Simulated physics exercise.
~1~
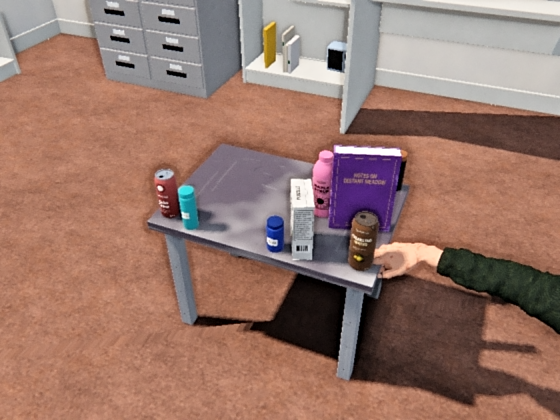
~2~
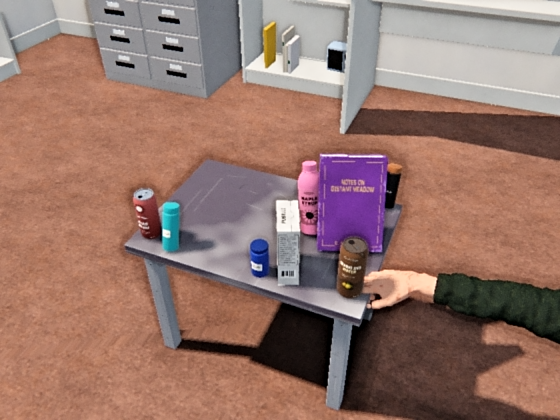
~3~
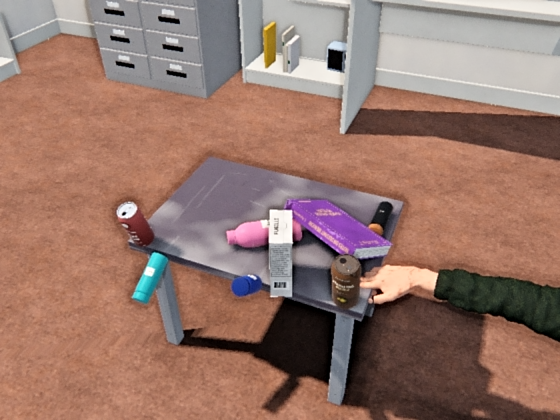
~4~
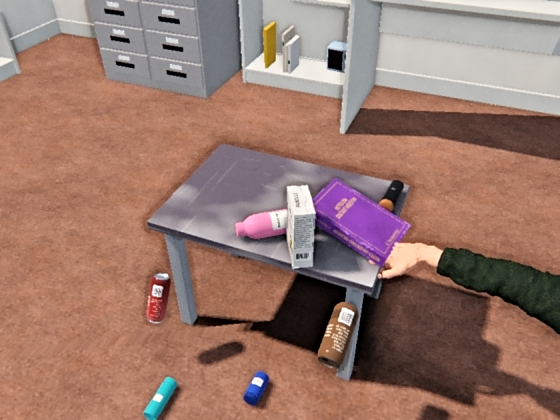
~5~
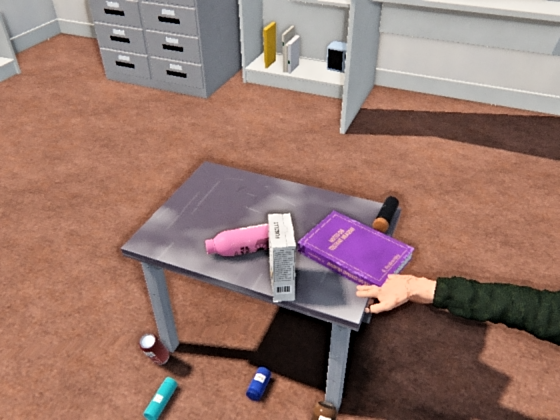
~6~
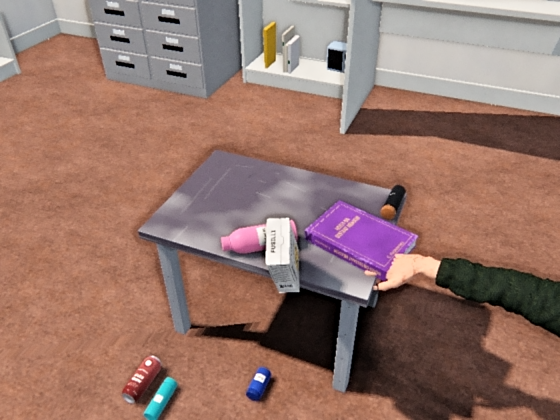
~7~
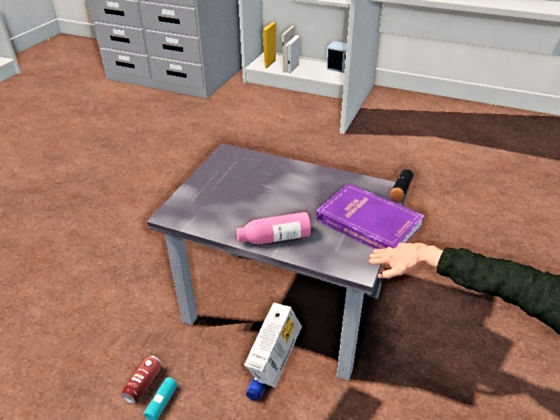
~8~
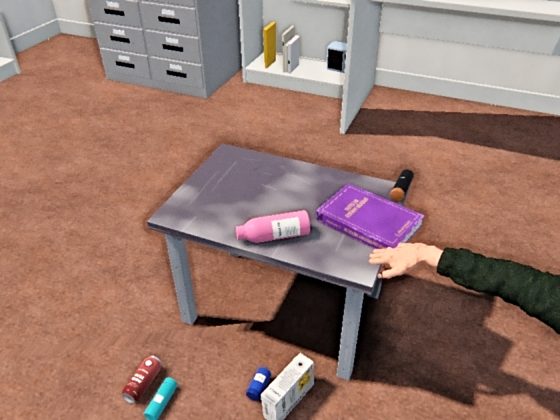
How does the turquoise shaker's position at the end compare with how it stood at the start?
At the start the turquoise shaker stands upright on the table, but by the end it is lying on its side on the floor.
